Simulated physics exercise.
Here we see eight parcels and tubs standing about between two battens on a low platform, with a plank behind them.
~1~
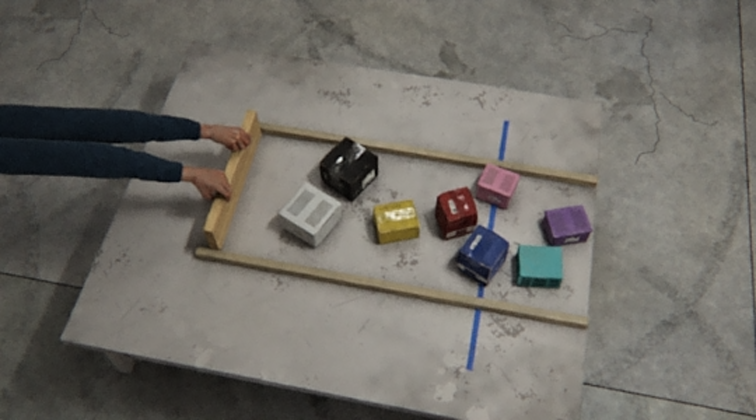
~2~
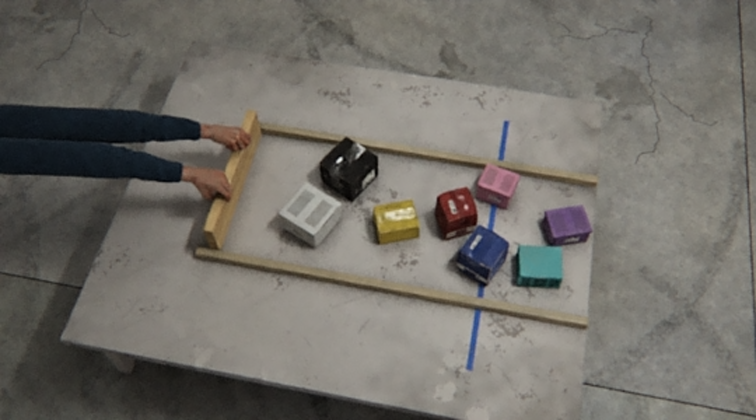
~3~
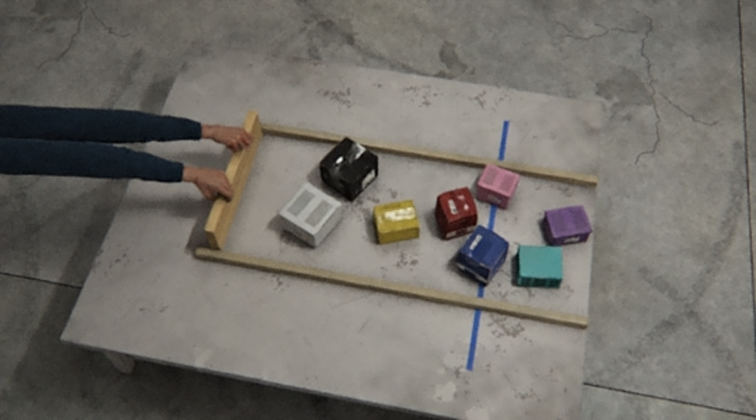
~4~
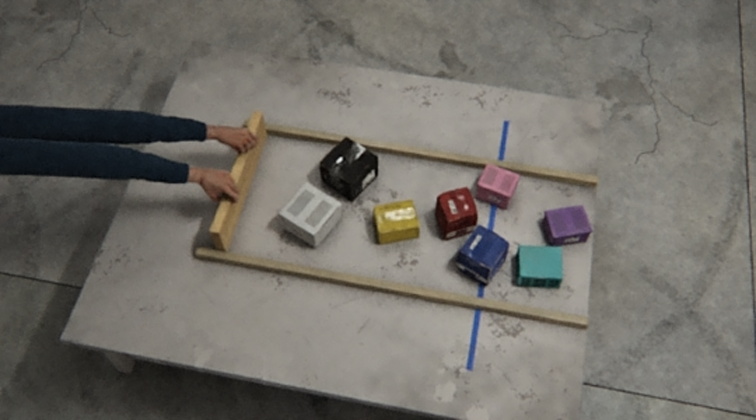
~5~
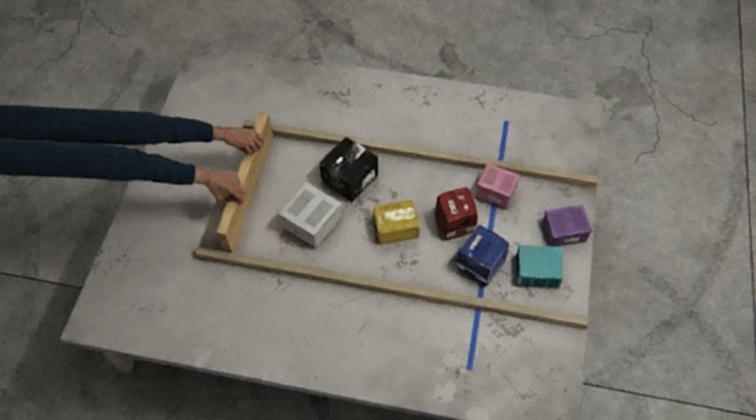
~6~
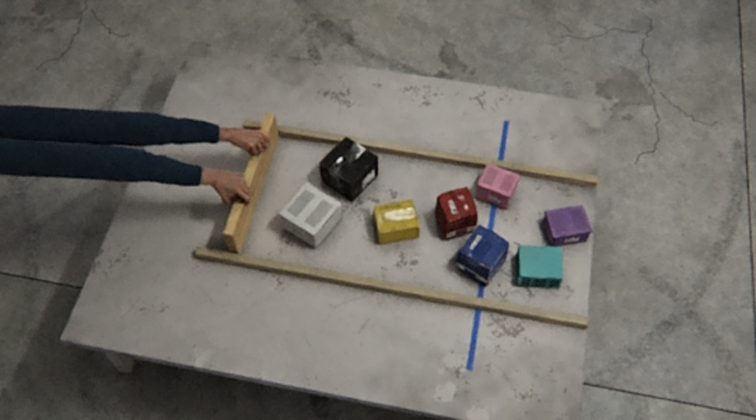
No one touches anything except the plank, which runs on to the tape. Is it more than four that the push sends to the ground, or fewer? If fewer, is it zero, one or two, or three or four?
It ends with just one or a pair down.
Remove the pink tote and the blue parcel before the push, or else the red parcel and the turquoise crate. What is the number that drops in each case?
The counts: 1 and 0.
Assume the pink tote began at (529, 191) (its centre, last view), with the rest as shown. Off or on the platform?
Started there, the object is not lost.
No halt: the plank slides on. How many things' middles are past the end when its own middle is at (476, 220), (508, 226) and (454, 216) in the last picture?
1; 3; 1.
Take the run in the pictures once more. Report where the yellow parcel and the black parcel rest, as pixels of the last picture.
Near (554, 256) and (518, 189).
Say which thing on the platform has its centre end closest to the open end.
Answer: The purple tote.
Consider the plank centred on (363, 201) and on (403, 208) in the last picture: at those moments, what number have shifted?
By the first moment it's 4, by the second it's 6.
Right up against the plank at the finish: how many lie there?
It ends up touching 2.
Soon after, none off yet; purple tote at rest near (566, 226); turquoise crate at rest near (539, 267); pink tote at rest near (497, 187).
In the end, the number that fall off is one or two; gone, blue parcel and turquoise crate.
